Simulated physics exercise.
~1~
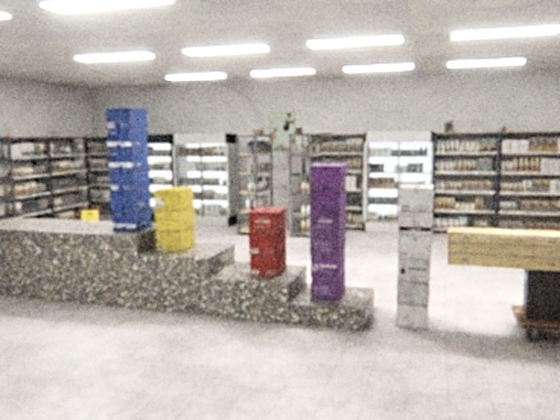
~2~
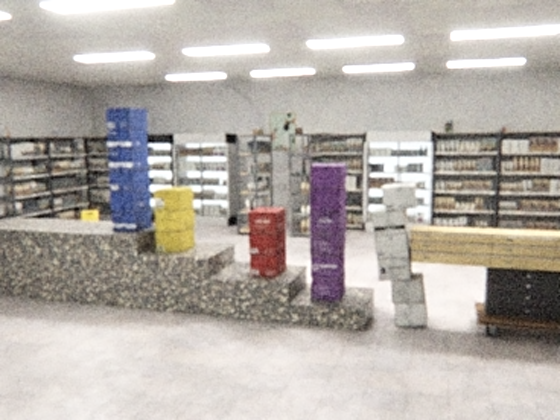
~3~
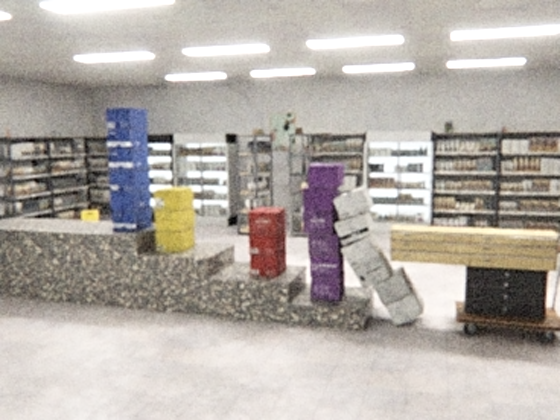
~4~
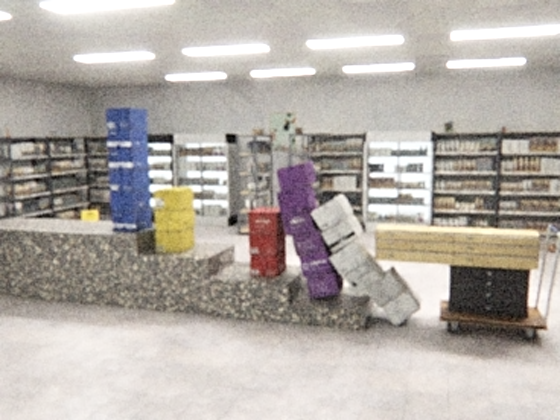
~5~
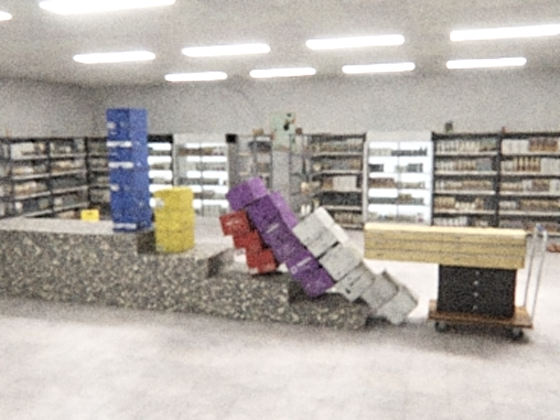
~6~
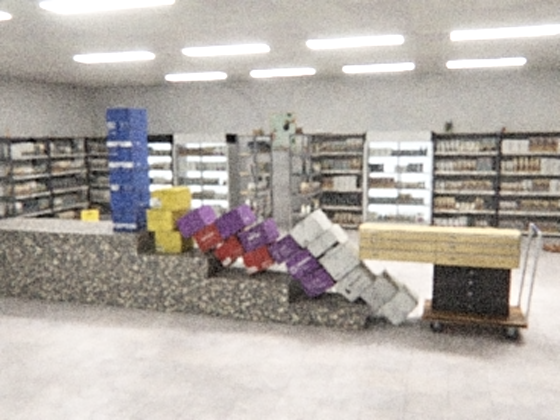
A loaded trolley rolled left into a tall stack of pale boxes, which toppled against the purple stack, and that in turn knocked over the red one, leaving them slumped across the steps against the yellow stack while the yellow and blue stacks stayed standing.
